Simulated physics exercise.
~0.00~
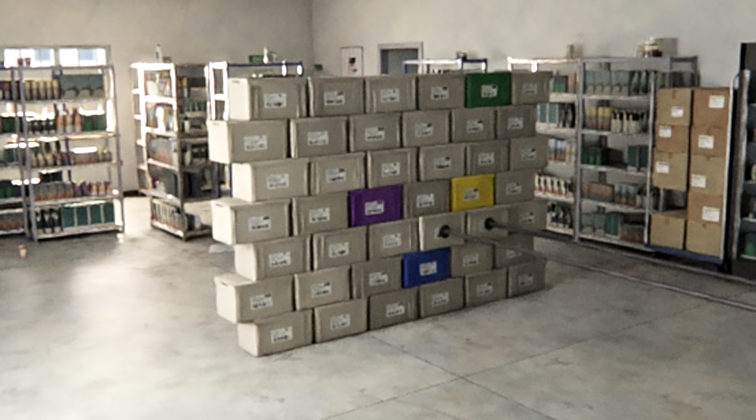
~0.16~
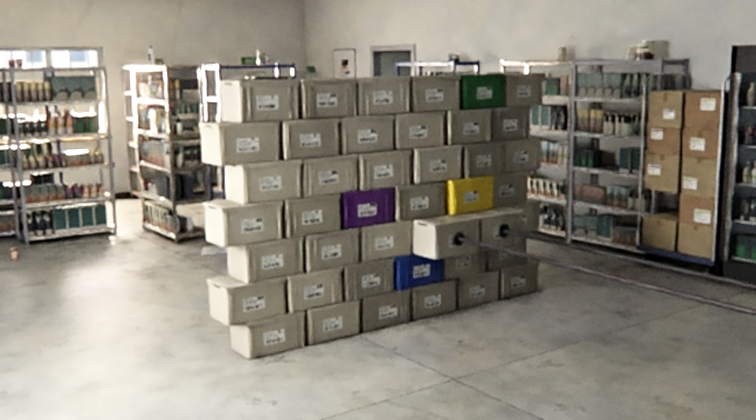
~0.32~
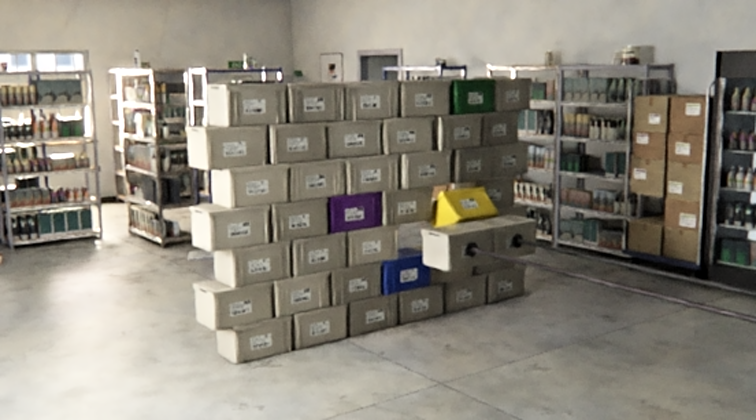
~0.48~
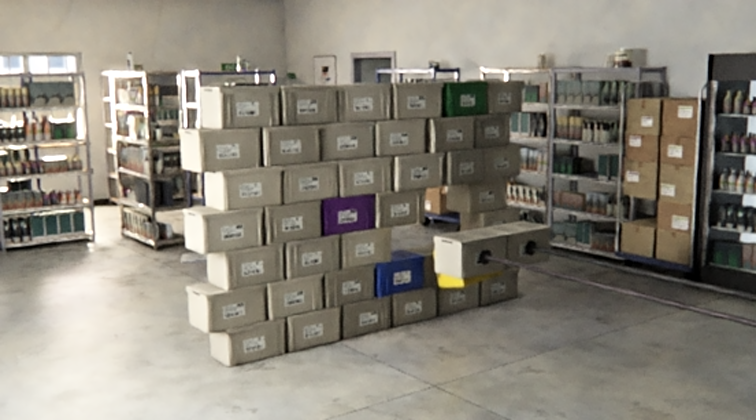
In the video, two neighbouring grey boxes are drawn forward out of a freestanding wall of stacked boxes in a storage room, and the yellow box above tips and drops behind them, leaving a gap while the purple, blue and green boxes stay in place.
